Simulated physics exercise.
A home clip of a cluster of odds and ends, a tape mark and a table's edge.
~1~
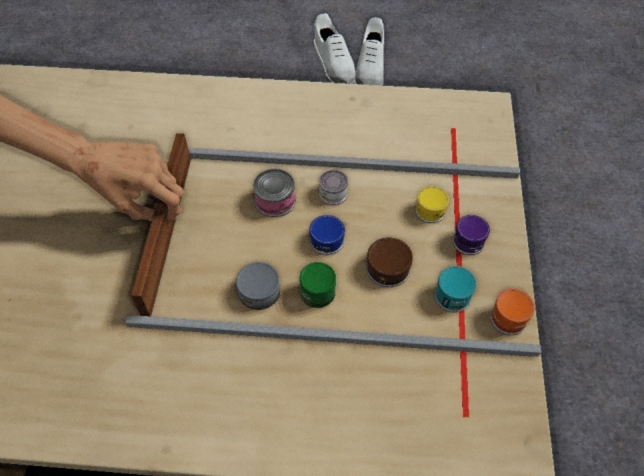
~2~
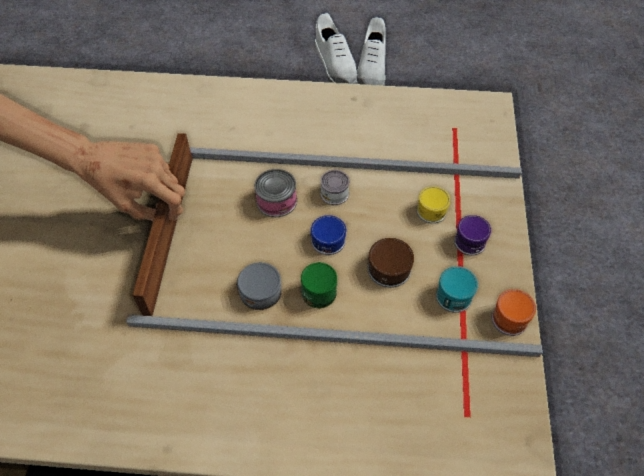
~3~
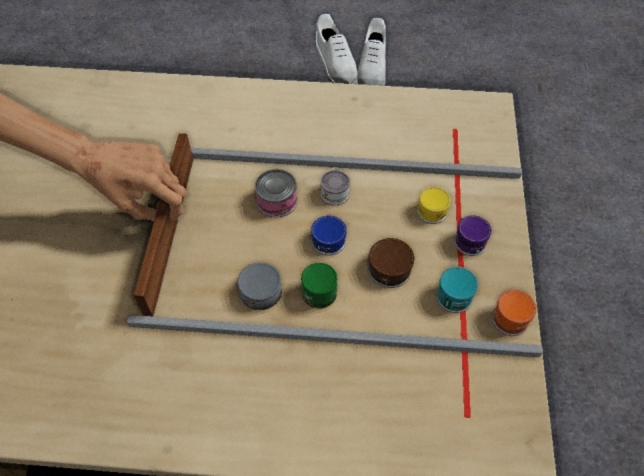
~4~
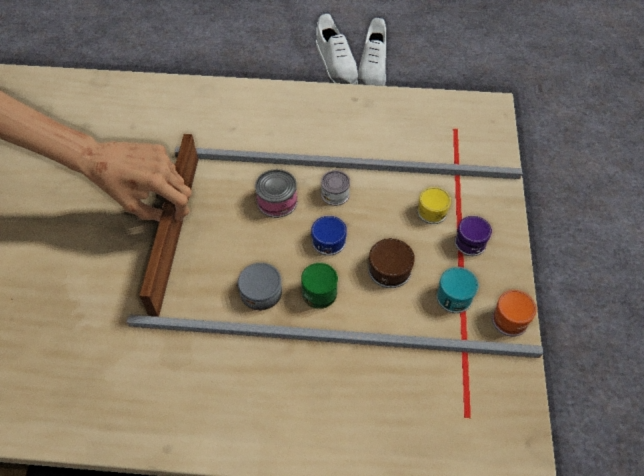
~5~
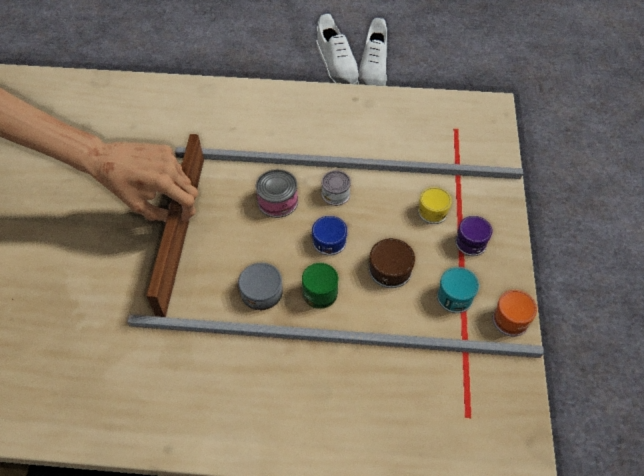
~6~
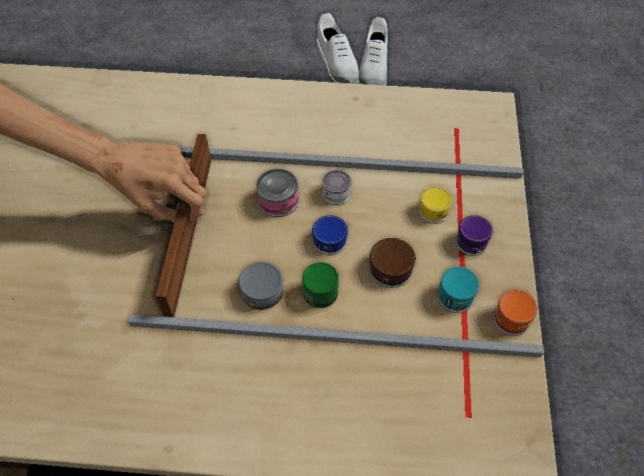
In this clip, a hand holds a wooden board upright at the left of a table scattered with colourful tins and pots between two grey rails, then slides it slightly to the right while the containers stay essentially still.
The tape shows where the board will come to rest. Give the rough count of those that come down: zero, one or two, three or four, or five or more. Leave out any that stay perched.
Here the number that fall off is one or two.
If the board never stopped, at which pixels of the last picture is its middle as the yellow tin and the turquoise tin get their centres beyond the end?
At (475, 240) for the yellow tin; at (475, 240) for the turquoise tin.
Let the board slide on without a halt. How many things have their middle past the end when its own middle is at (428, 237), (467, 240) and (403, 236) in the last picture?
It would be 0, 1 and 0.
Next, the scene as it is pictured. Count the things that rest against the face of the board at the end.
That makes 5.
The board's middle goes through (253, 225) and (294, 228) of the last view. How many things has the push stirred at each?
2 and 4.
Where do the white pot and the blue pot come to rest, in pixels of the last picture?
The white pot stops around (474, 181); the blue pot around (480, 239).
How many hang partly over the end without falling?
The number is 3.
A little later, none off yet; orange tin at rest near (515, 313); purple pot at rest near (474, 236); turquoise tin at rest near (458, 290).
Next, none off yet; orange tin at rest near (515, 313); purple pot at rest near (474, 236); turquoise tin shifted about its own width near (492, 284).
When it is over, the number that fall off is one or two; down, orange tin.
